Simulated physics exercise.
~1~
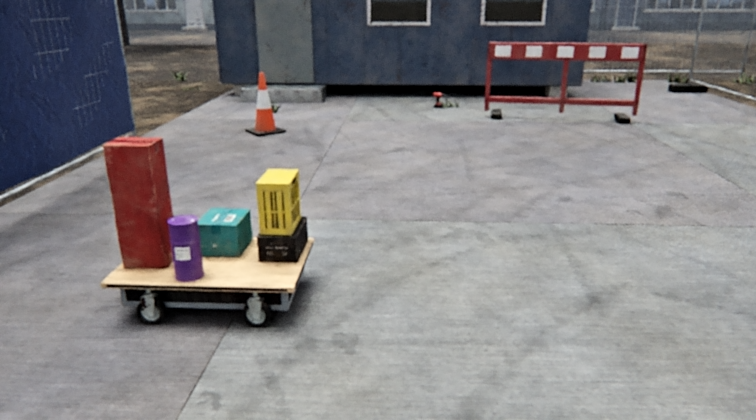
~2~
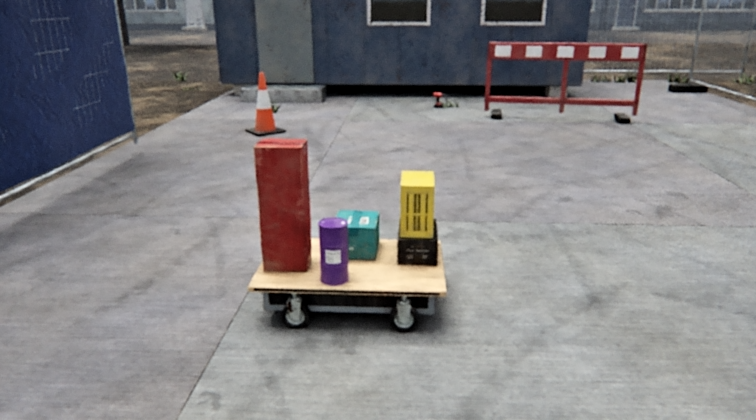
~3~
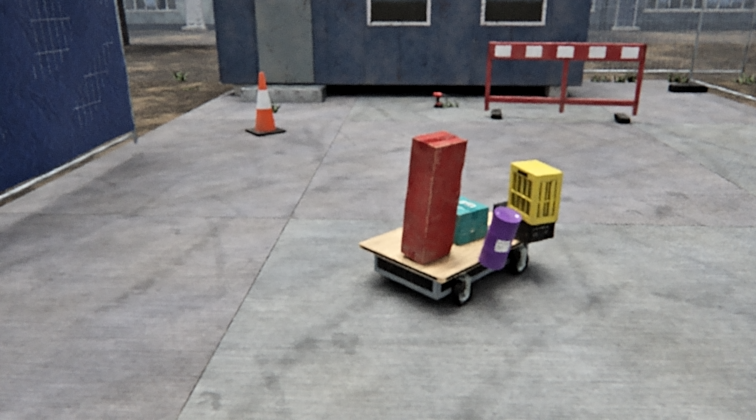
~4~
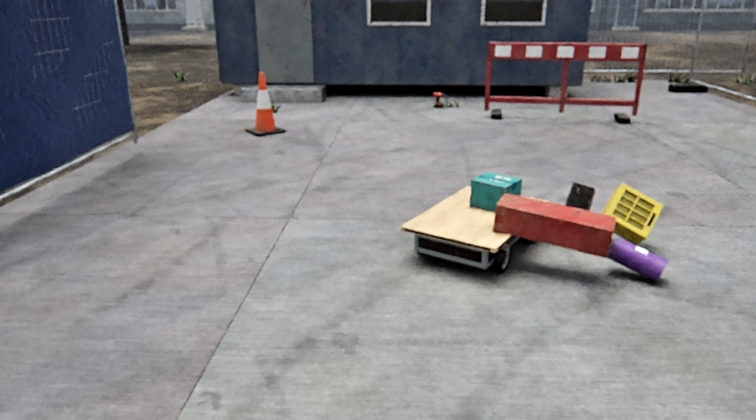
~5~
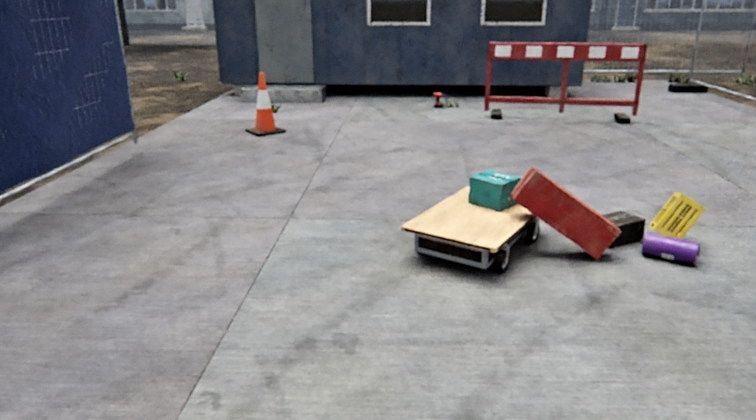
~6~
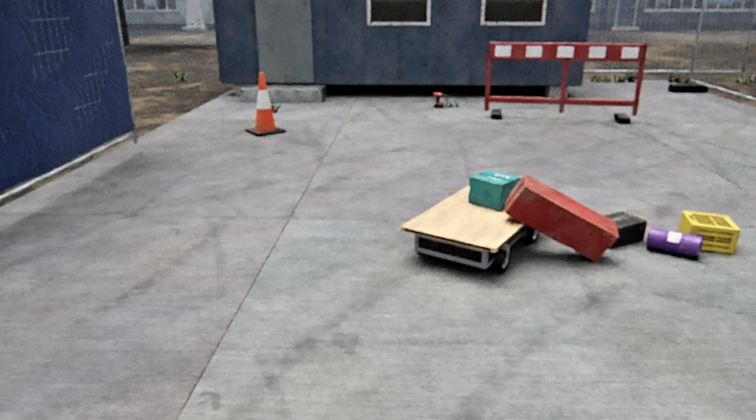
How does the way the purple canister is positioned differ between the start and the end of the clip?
At the start the purple canister stands upright on the cart, and at the end it lies on its side on the concrete to the right of the cart.
